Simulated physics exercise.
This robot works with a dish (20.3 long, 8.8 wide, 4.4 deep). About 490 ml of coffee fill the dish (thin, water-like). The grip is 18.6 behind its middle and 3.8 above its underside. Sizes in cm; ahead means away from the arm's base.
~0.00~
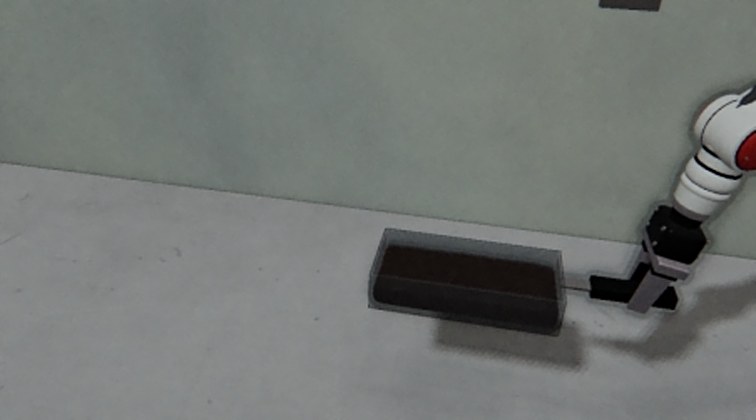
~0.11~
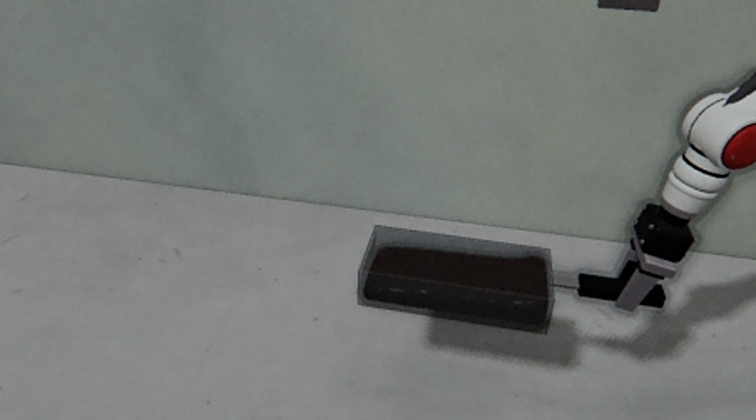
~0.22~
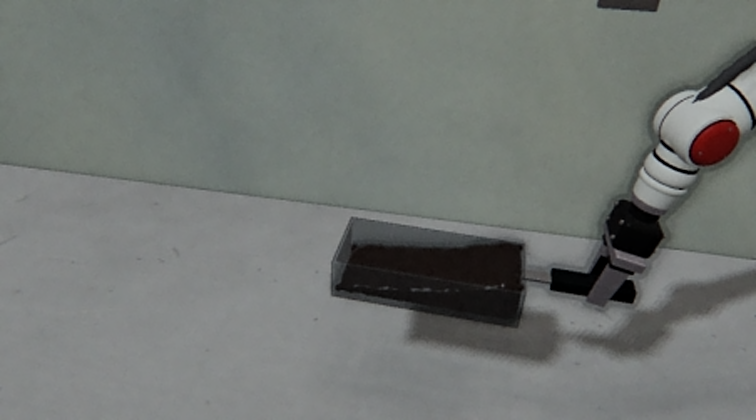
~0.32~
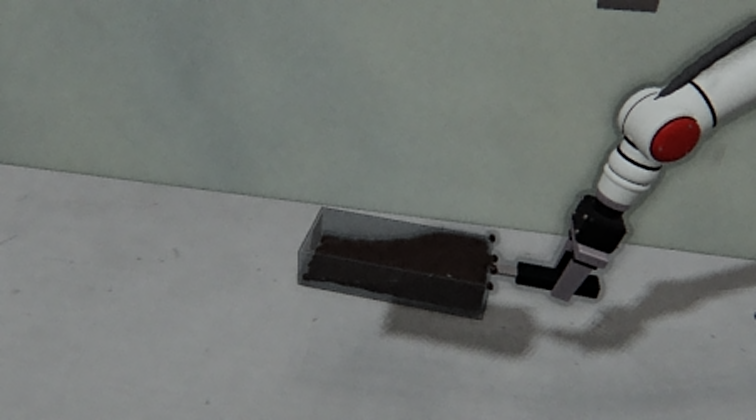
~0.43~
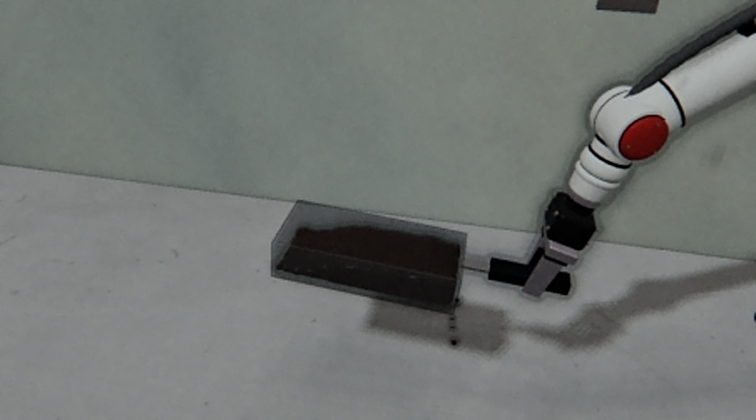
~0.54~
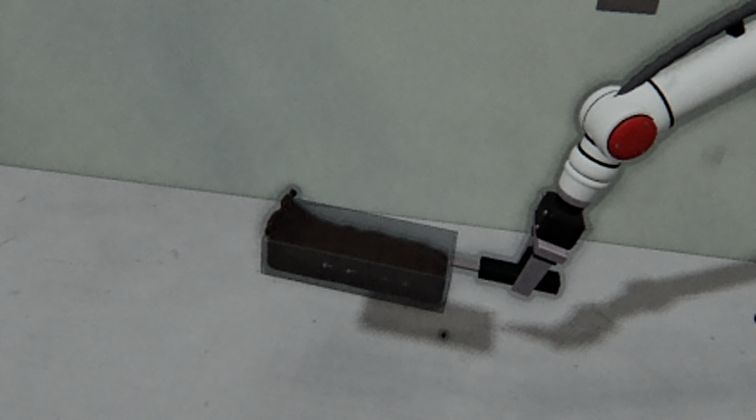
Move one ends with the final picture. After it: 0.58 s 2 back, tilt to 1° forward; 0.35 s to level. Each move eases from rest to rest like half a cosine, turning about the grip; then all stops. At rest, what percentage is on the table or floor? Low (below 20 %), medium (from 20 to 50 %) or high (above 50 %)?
Answer: Low; below 20 % of the coffee finishes on the table or floor.
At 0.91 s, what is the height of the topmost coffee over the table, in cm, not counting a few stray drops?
About 20 cm.
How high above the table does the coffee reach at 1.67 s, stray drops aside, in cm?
Up to some 19 cm.
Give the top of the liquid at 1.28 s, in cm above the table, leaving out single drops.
Up to some 18 cm.
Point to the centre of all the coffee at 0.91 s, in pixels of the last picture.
Near (382, 269).
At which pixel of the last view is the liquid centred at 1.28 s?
Near (380, 272).
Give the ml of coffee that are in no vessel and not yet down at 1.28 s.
Some 0 ml.
After 0.91 s, level, liquid up to 20 above the table; 465 ml in the dish, 25 ml on the table or floor.
After 1.28 s, level, liquid up to 19 above the table; 450 ml in the dish, 35 ml on the table or floor.
After 1.67 s, level, liquid up to 19 above the table; 450 ml in the dish, 40 ml on the table or floor.
After 2.47 s, level, liquid up to 19 above the table; 450 ml in the dish, 40 ml on the table or floor.
At rest, 450 ml in the dish, 40 ml on the table or floor. That is 8 % on the table or floor.
